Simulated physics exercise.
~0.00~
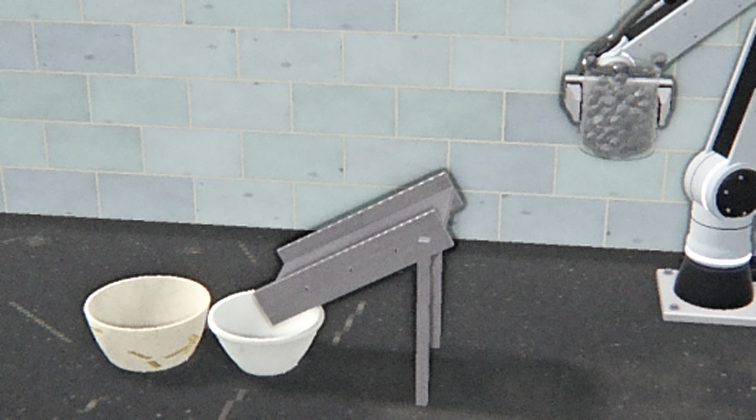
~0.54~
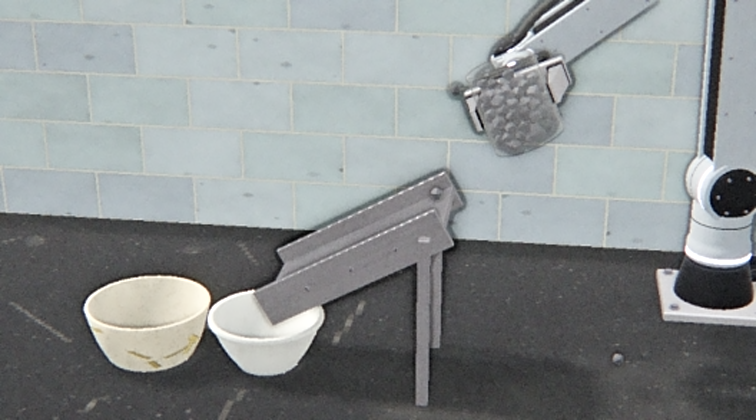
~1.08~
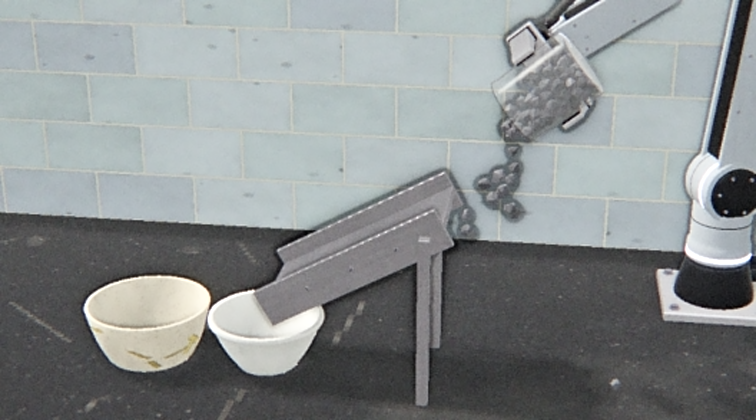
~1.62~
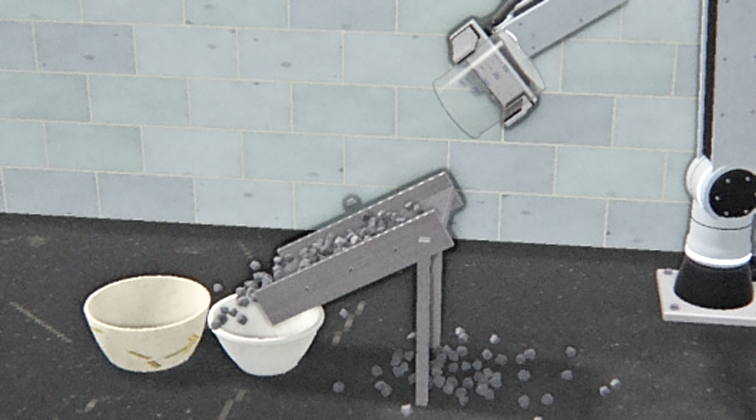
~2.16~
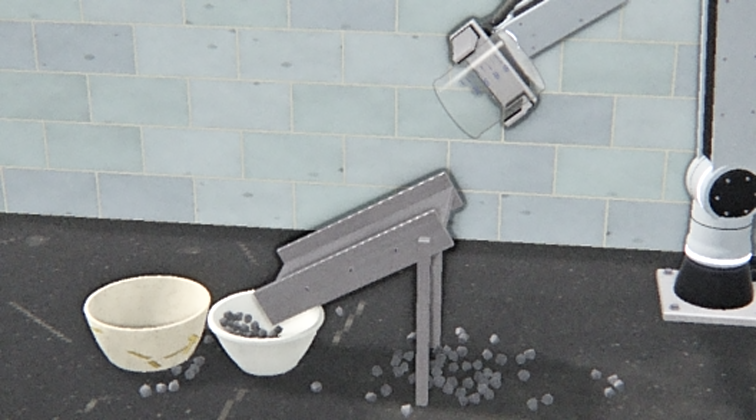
In the video, a robot arm moves a clear beaker of gray pebbles left and tips it over a sloped gray chute; some pebbles slide into the white bowl at its lower end, while many others scatter on the dark table, leaving the cream bowl beside it apparently empty.
